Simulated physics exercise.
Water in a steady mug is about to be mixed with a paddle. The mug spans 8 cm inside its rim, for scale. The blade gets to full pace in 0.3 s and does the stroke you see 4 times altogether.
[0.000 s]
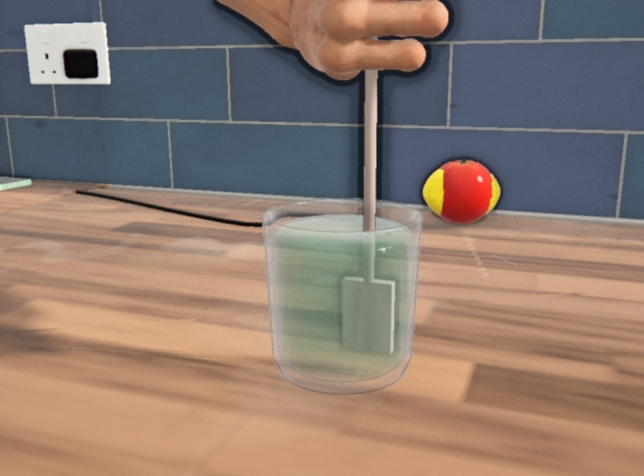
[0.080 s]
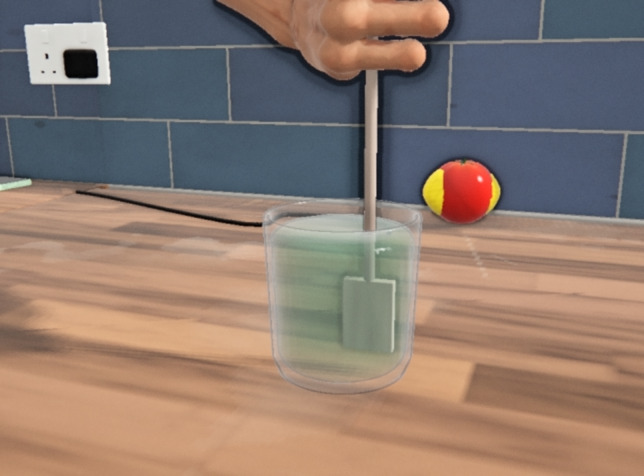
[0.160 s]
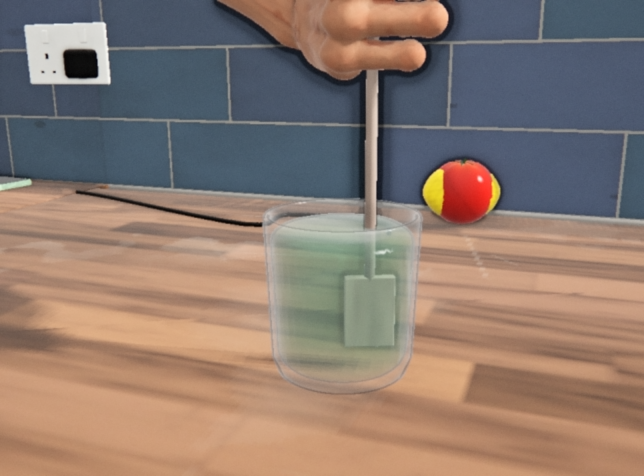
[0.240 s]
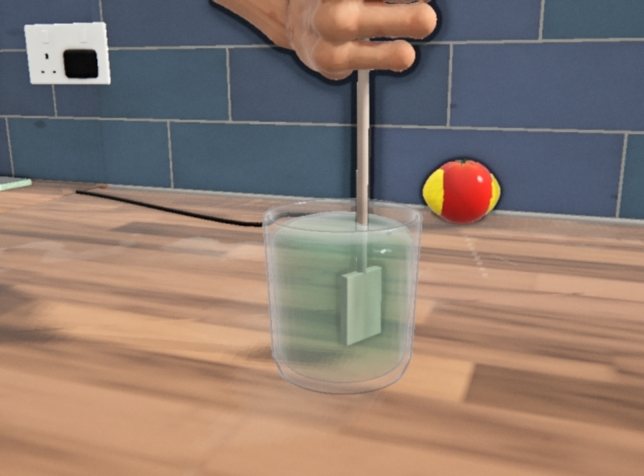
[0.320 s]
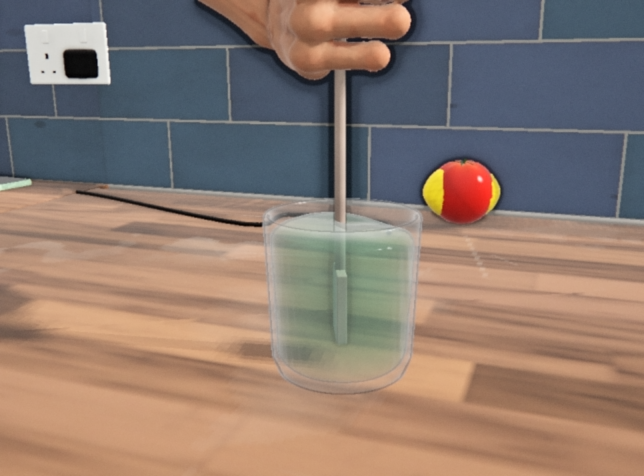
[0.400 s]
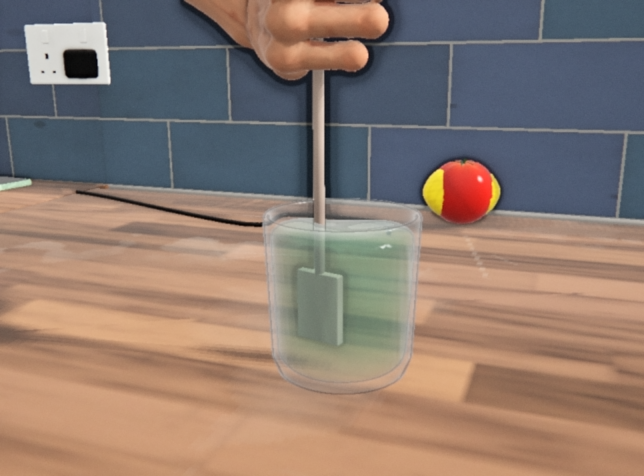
A hand grips a thin upright stem whose flat, pale green blade sits in a clear container of greenish liquid, seen from slightly above a wooden worktop. Behind stand blue tiles, a white socket at left, a black cable and a red and yellow ball at right. The hand shifts the paddle leftward, its blade turning edge-on then broad again, while the camera stays still.
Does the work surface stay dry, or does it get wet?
Pretty sure it never overtops.
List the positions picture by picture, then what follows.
In the first frame, the stem is at (371, 118); surface from (276, 225) to (413, 238); the rim runs from (273, 213) to (417, 224).
In the second frame, the stem is at (371, 118); surface from (276, 225) to (413, 237).
In the third frame, the stem is at (372, 118); surface from (276, 225) to (414, 236).
In the fourth frame, the stem is at (363, 116); surface from (276, 225) to (413, 239).
In the fifth frame, the stem is at (340, 116); surface from (276, 222) to (414, 237).
In the sixth frame, the stem is at (318, 117); surface from (277, 223) to (413, 235).
After 0.93 s 0 ml is over the rim.
After 1.47 s 0 ml is over the rim.
After 2.00 s 0 ml is over the rim.
After 2.53 s 0 ml is over the rim.
In the end 0 ml is over the rim.
